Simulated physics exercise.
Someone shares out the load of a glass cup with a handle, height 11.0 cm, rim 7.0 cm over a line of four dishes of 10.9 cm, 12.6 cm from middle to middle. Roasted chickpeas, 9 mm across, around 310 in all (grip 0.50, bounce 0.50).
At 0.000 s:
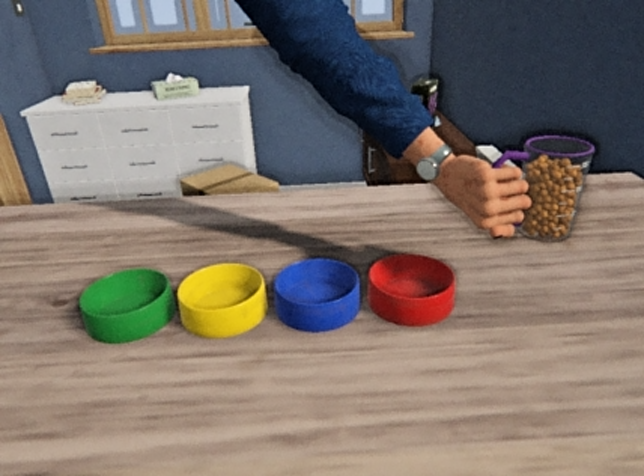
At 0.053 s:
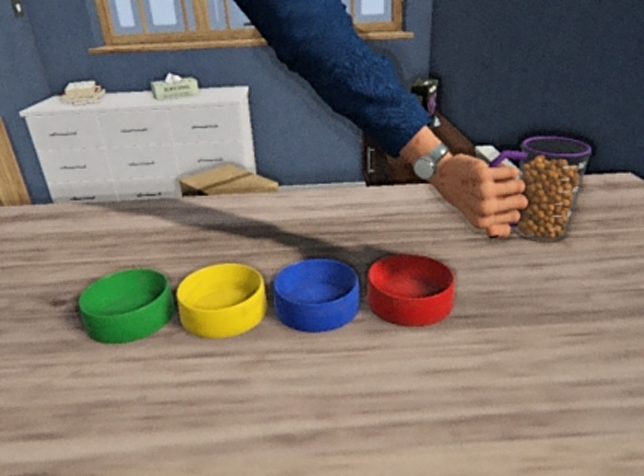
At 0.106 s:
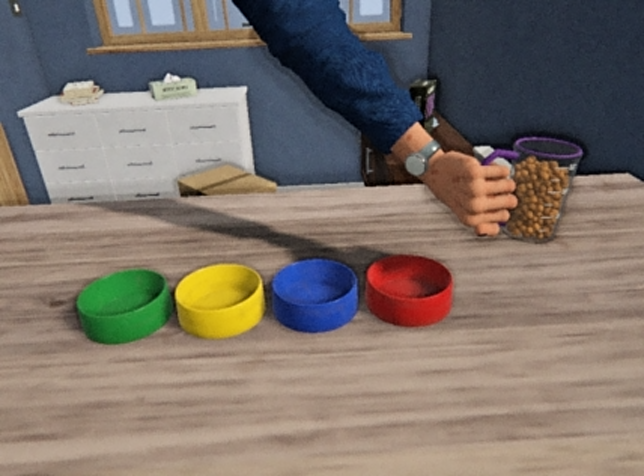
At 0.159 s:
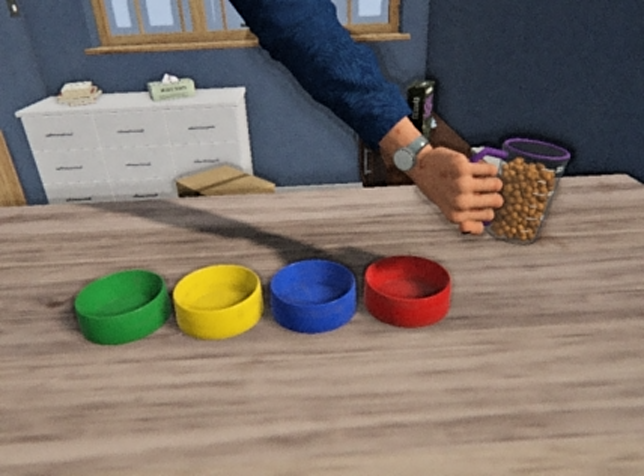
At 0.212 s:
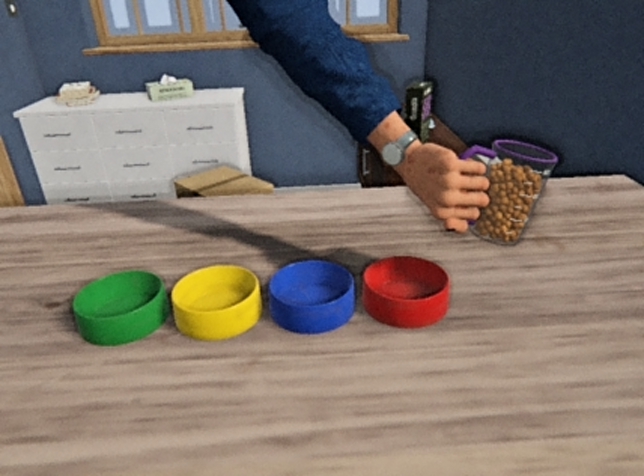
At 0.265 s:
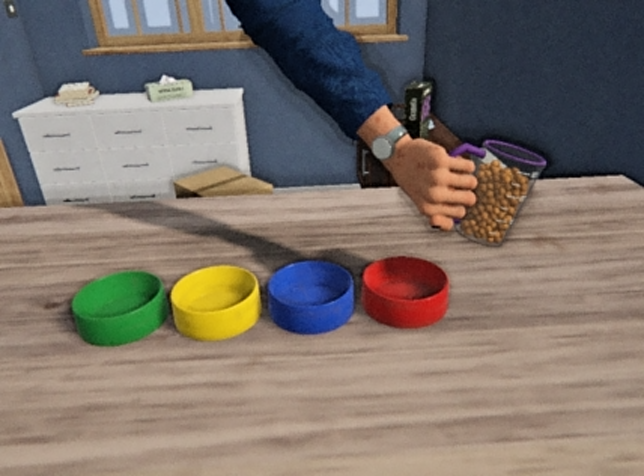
In a dark blue-walled room with a window and a white chest of drawers, a pale wooden tabletop is seen from slightly above. Green, yellow, blue and red dishes stand empty in a row from left to right, while a hand in a blue sleeve and wristwatch grips a purple-rimmed clear cup of chickpeas. The hand moves the cup a short way left, tilting it slightly rightward, as the view shifts very slightly.
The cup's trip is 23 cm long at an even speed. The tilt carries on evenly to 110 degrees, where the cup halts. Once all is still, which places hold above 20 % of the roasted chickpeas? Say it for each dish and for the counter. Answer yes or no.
Red dish: Yes; blue dish: No; green dish: No; yellow dish: No; on the counter: No.
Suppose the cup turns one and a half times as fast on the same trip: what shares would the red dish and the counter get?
Red 100; counter 0.
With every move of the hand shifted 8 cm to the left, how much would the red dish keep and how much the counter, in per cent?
Red 20; counter 50.
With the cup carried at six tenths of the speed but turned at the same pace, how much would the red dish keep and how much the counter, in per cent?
In that case red 100, counter 0.
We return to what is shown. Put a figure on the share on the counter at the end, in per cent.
Some 0 per cent.
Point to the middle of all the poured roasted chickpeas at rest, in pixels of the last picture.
Around (411, 288).
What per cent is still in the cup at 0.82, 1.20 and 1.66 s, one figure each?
About 100, 100, 65.
Then, at 0.82 s, tilt 60 degrees; cup holds 100 %.
Then, at 1.20 s, tilt 90 degrees; cup holds 100 %.
After 1.66 s, tilt 110 degrees; cup holds 65 %, red 30 %.
At rest (3.3 s), red 100 %, blue 0 %, green 0 %, yellow 0 %, counter 0 %.
